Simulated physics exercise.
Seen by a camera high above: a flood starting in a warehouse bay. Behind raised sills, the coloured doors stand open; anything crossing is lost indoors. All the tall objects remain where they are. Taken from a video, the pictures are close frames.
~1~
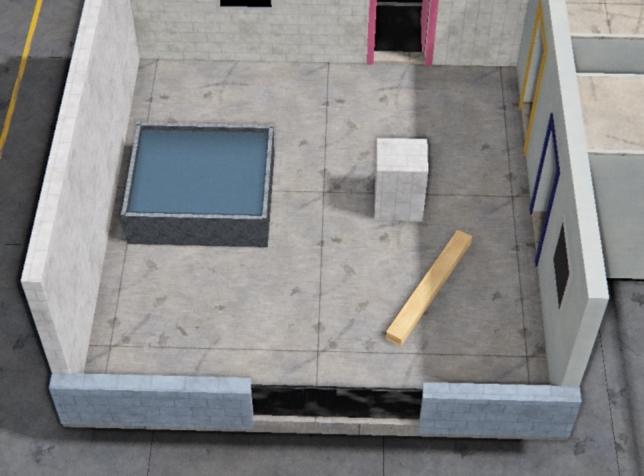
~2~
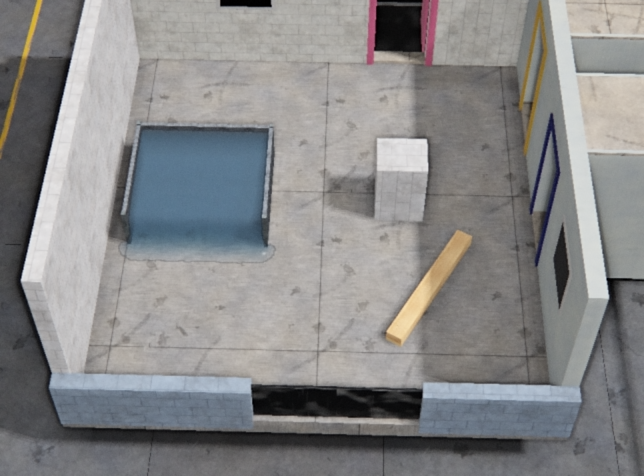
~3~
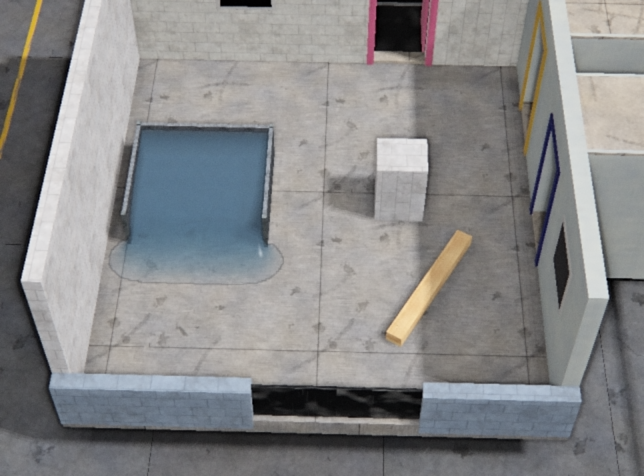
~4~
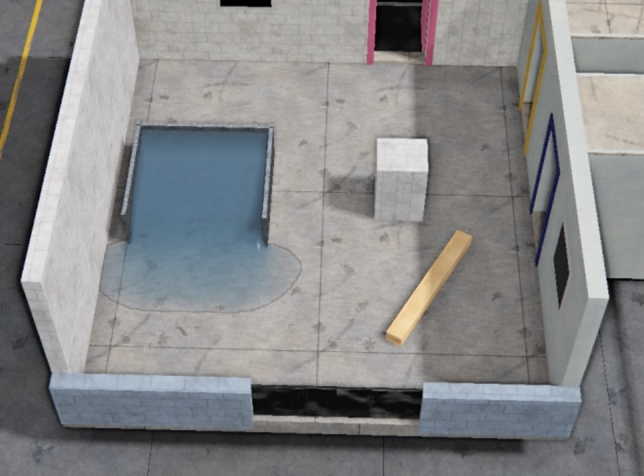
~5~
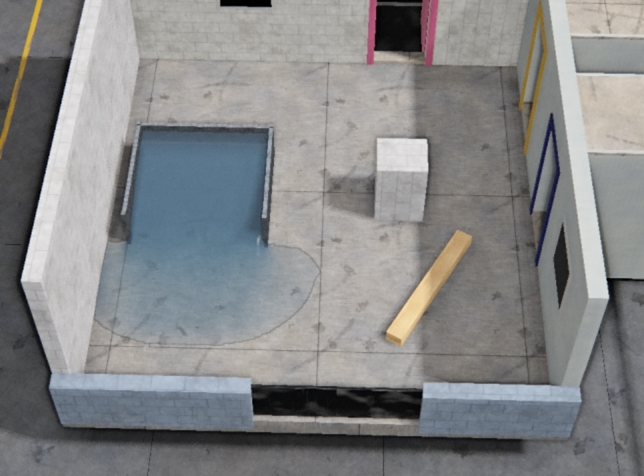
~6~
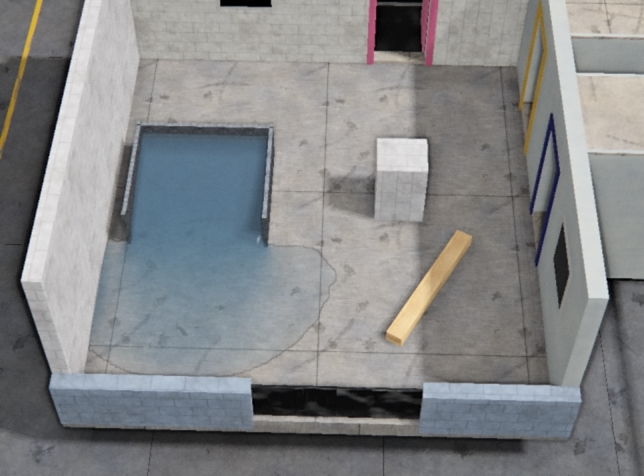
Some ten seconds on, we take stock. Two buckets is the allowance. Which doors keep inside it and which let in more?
My prediction: The yellow door does not surpass two buckets. The pink door does not surpass two buckets. The blue door does not surpass two buckets.
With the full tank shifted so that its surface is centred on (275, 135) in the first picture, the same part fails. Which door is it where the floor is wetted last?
The pink door.
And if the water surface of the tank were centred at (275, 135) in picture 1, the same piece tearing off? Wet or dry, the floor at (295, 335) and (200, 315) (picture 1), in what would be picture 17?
As listed: Awash, under water.
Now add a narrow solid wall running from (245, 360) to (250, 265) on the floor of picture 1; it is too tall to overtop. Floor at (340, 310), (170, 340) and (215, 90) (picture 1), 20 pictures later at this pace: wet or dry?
Outcome per location, in sequence: Soaking, soaking, unsoaked.
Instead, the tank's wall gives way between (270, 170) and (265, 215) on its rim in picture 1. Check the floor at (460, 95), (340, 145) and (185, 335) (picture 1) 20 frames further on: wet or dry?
Point one reached; point two reached; point three not reached.
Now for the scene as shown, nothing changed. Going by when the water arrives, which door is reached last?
It has to be the pink door.
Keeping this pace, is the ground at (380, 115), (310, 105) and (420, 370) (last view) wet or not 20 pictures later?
First spot not wet, second not wet, third inundated.
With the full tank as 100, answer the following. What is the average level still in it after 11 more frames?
Roughly 28 %.
A moment on, water covers 25 % of the floor; the yellow door not reached, the pink door not reached, the blue door not reached.
Next, water covers 30 % of the floor; the yellow door not reached, the pink door not reached, the blue door not reached.
Then, water covers 40 % of the floor; the yellow door not reached, the pink door not reached, the blue door not reached.
Later, water covers 65 % of the floor; the yellow door wet at the sill, nothing in, the pink door not reached, the blue door wet at the sill, nothing in.
In the end, water covers 90 % of the floor; the yellow door wet at the sill, nothing in, the pink door under two buckets in, the blue door under two buckets in.
